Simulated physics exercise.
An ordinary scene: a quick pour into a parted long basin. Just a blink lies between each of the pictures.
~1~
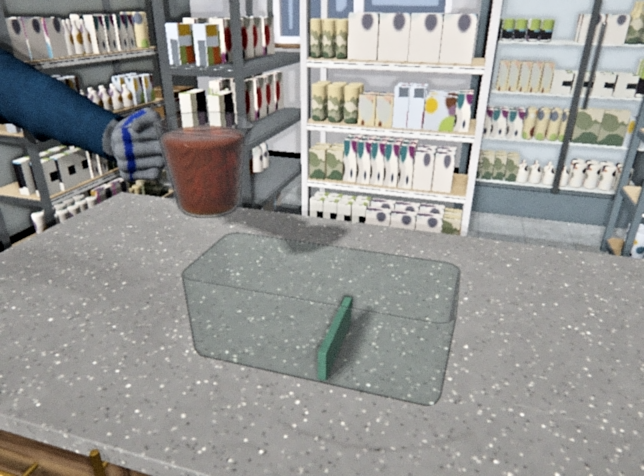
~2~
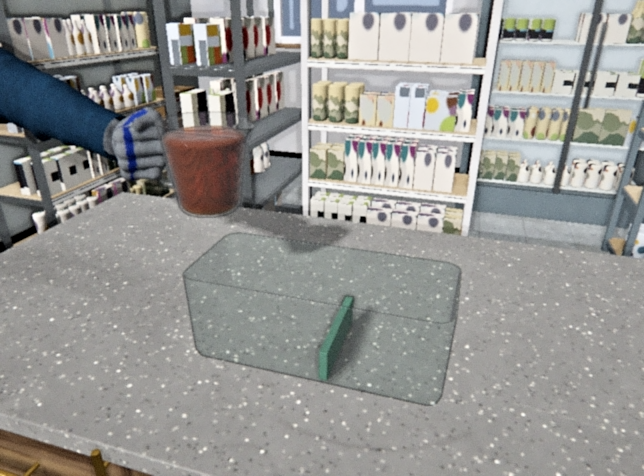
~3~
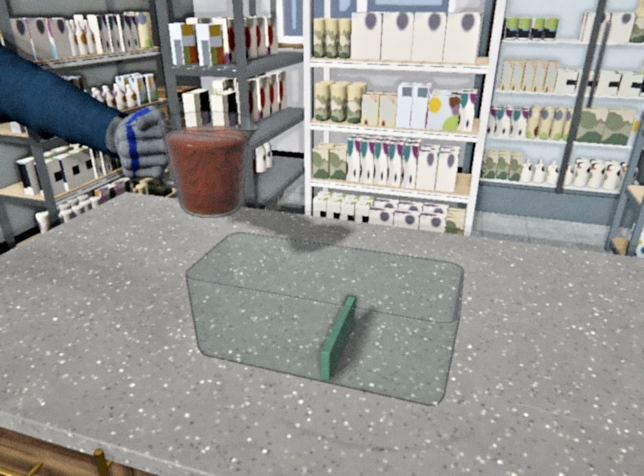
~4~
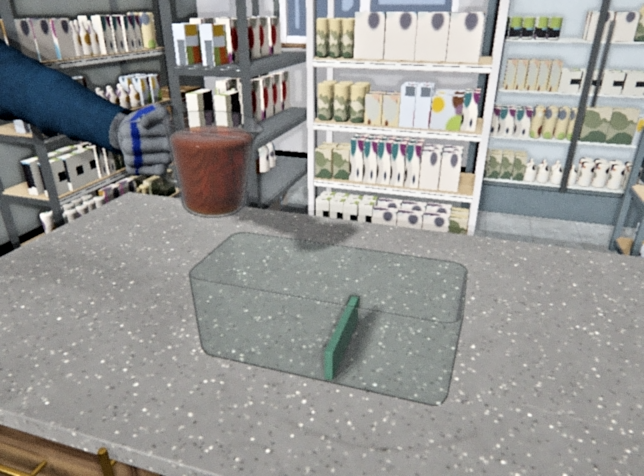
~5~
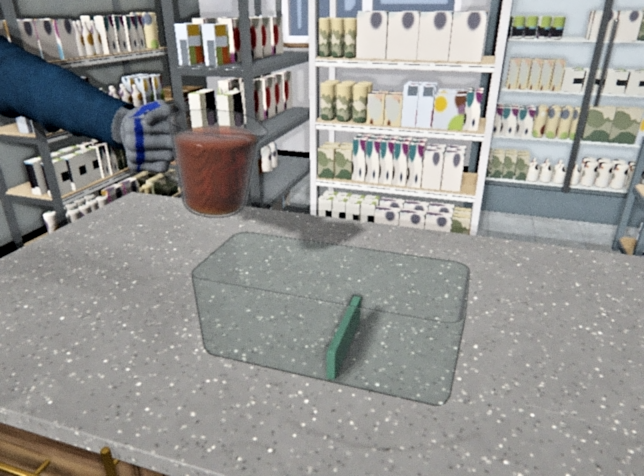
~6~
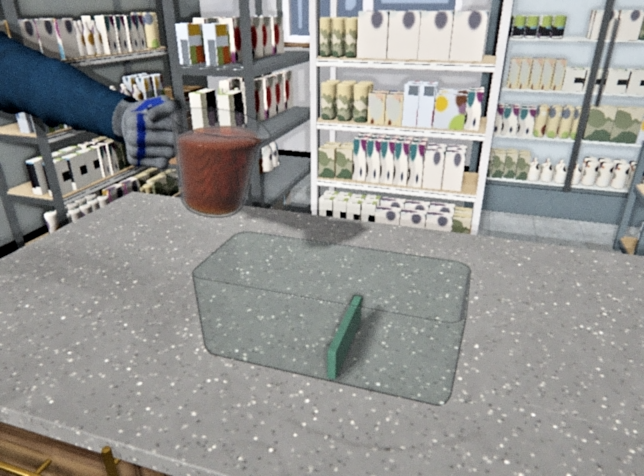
A gloved hand held a clear cup of reddish-brown stuff above a gray speckled counter, behind a long see-through basin with a green divider, then shifted slightly right and began tilting the cup a little.
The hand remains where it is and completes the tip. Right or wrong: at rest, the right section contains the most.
Wrong.
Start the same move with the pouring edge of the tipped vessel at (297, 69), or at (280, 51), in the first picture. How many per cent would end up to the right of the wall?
About 85 per cent, then about 75 per cent.
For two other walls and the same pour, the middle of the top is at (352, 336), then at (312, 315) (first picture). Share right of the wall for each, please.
10 % and 45 %, roughly.
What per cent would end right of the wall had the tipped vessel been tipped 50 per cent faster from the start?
Roughly 5 in a hundred.
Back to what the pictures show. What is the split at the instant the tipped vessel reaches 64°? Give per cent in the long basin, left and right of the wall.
You'd find 10 per cent on the left and 0 per cent on the right.
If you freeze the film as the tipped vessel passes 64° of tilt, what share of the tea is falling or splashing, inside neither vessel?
Near 15 parts in a hundred.
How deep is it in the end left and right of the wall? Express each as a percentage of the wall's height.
Near 50 in a hundred to the left, 0 to the right.
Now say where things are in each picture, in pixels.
In the first picture, tilt 0°; pouring edge (253, 126); surface from (170, 131) to (244, 137); the long basin's rim runs from (206, 253) to (457, 293); the wall's top is at (337, 324).
In the second picture, tilt 0°; pouring edge (254, 127); surface from (171, 130) to (245, 137).
In the third picture, tilt 2°; pouring edge (258, 128); surface from (175, 130) to (248, 138).
In the fourth picture, tilt 4°; pouring edge (262, 130); surface from (179, 130) to (252, 139).
In the fifth picture, tilt 7°; pouring edge (267, 133); surface from (183, 131) to (257, 138).
In the sixth picture, tilt 11°; pouring edge (270, 137); surface from (185, 132) to (261, 139).
A moment on, the tilt is 64° and 75 per cent is still to pour, 8 is left of the wall and 0 right of it.
Next, the tilt is 100° and 17 per cent is still to pour, 66 is left of the wall and 1 right of it.
Then the tilt is 109° and 0 per cent is still to pour, 94 is left of the wall and 4 right of it.
Later the tilt is 109° and 0 per cent is still to pour, 94 is left of the wall and 4 right of it.
Finally, 94 per cent lies left of the wall, 4 right of it and 2 outside.
